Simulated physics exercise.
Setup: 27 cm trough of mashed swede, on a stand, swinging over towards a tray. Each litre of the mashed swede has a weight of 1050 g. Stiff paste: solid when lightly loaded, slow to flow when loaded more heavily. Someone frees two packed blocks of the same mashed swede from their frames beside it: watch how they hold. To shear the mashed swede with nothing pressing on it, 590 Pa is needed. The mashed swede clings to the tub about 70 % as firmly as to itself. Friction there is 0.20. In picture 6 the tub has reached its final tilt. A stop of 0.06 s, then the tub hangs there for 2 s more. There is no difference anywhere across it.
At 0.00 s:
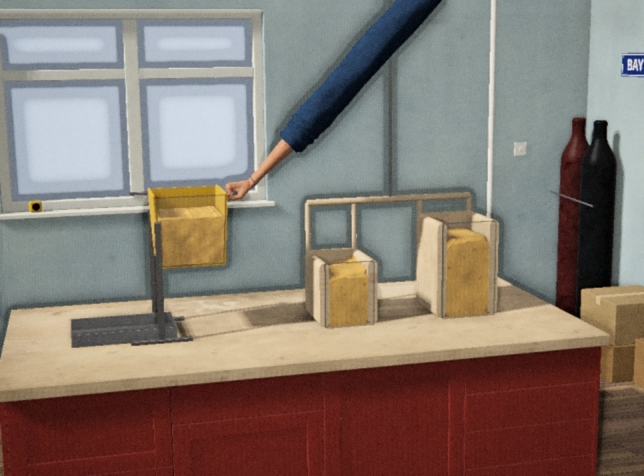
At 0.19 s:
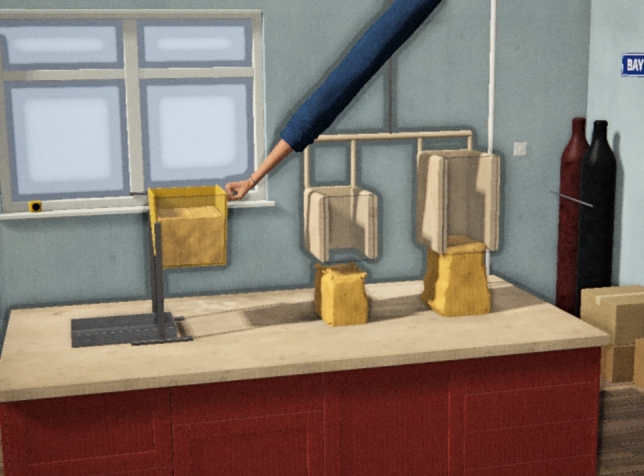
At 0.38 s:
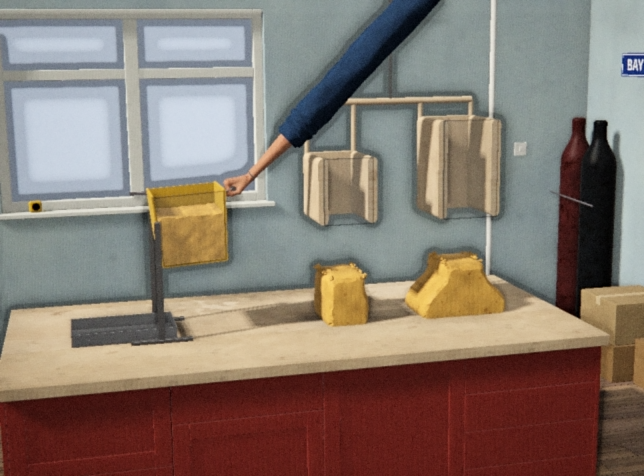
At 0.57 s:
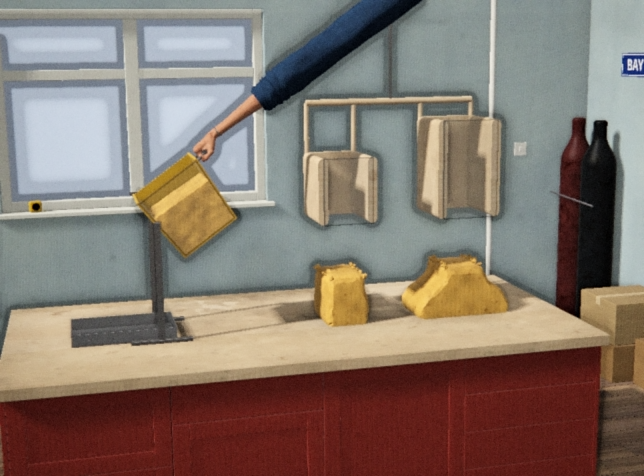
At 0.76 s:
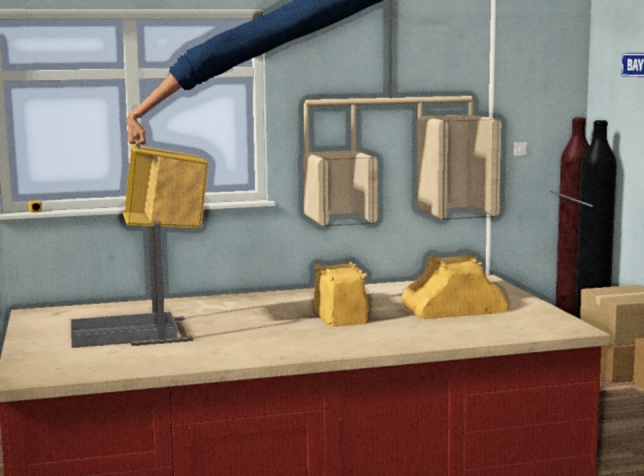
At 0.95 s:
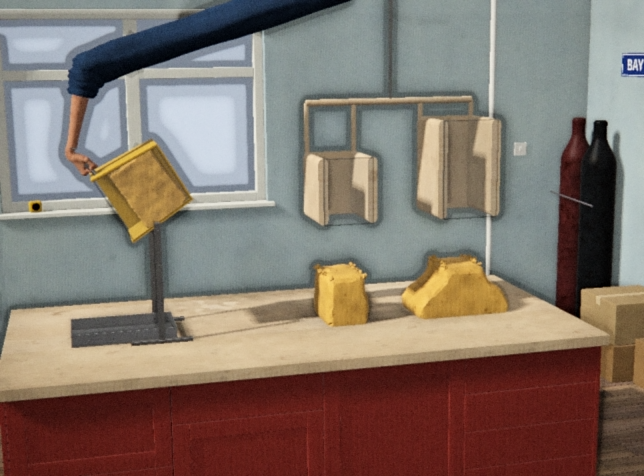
An arm in a blue sleeve held a yellow tub while two moulds lifted off yellow blocks, the taller one slumping wide, then turned the tub leftward past its side, the yellow filling still inside.
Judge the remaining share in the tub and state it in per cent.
The remaining share is close to 0 %.
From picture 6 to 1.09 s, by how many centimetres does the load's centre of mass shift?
I'd estimate roughly 12 centimetres.
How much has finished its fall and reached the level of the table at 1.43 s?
I'd say close to 100 per cent of it.
After 1.09 s, the tub is at 121 degrees and holds 77 %.
After 1.26 s, the tub is at 121 degrees and holds 0 %.
After 1.43 s, the tub is at 121 degrees and holds 0 %.
After 1.60 s, the tub is at 121 degrees and holds 0 %.
After 2.95 s, the tub is at 121 degrees and holds 0 %.
